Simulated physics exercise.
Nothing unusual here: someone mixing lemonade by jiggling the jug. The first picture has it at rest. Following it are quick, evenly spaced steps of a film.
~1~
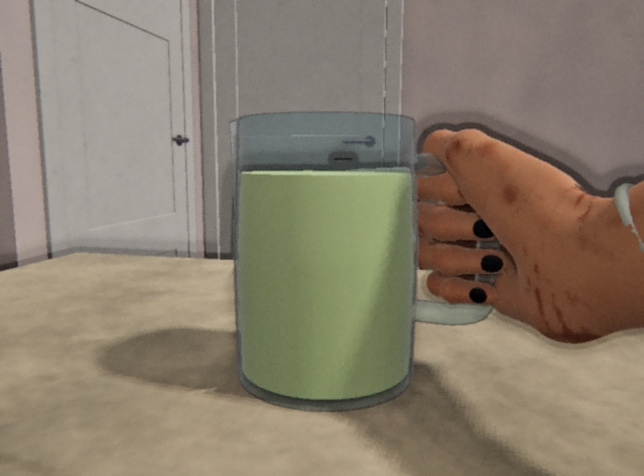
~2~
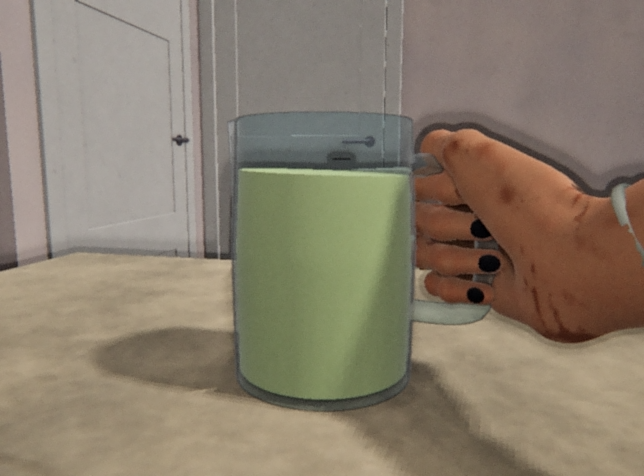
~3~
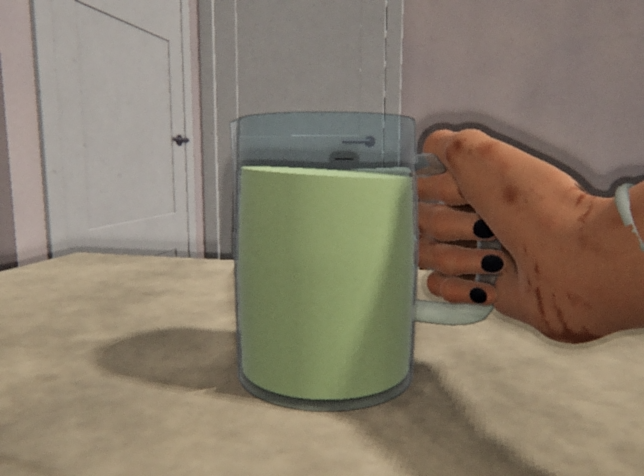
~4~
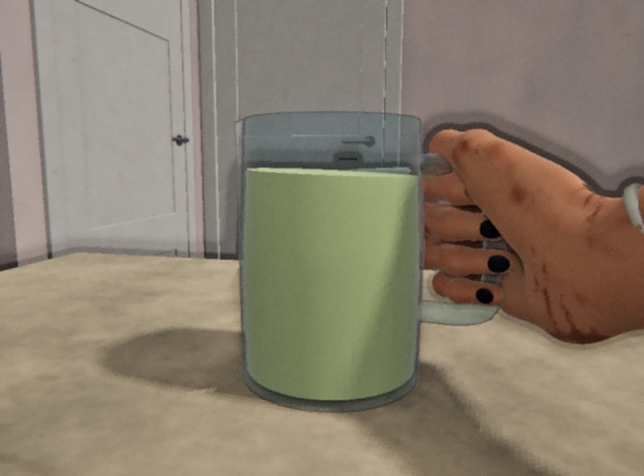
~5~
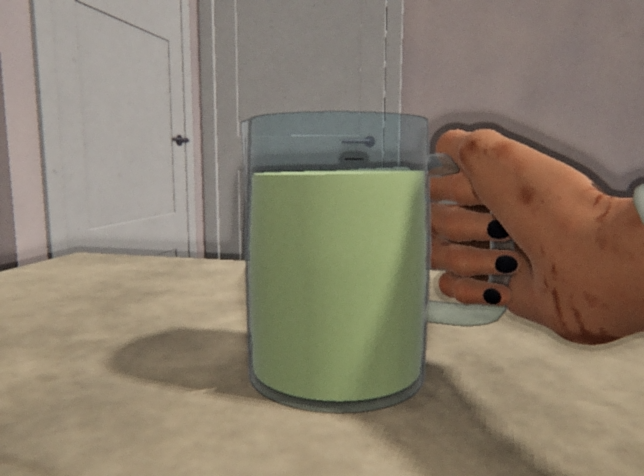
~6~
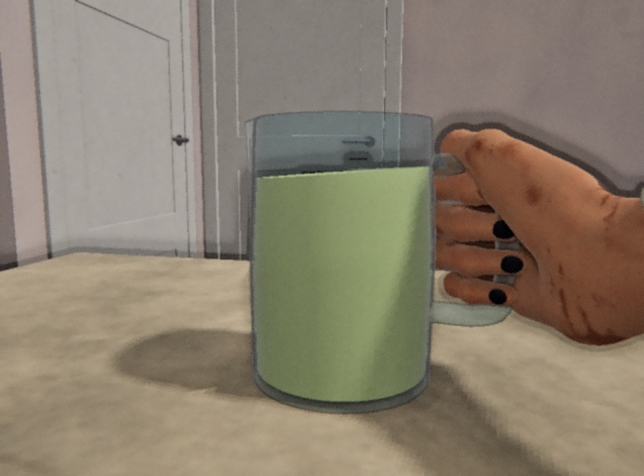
A hand nudges a jug of pale green drink slightly right, its surface tilting gently.
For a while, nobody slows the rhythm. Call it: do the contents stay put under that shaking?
They do.
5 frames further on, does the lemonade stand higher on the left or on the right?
The left portion, then.
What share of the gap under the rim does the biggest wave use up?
About 30 %.
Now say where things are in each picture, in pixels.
Jug (326, 244) about three quarters full; at rest, in the first picture.
Jug about three quarters full, surface at (325, 174); surface about level, in the second picture.
Jug (326, 244) about three quarters full; surface a little higher on the left, in the third picture.
Jug about three quarters full, surface at (331, 174); surface about level, in the fourth picture.
Jug (337, 245) about three quarters full; surface about level, in the fifth picture.
Jug about three quarters full, surface at (342, 174); surface a little higher on the right, in the sixth picture.
Next, the highest wave so far stays far below the rim.
After that, the highest wave so far climbs under half way to the rim.
Finally, the highest wave so far climbs under half way to the rim; nothing has left it.
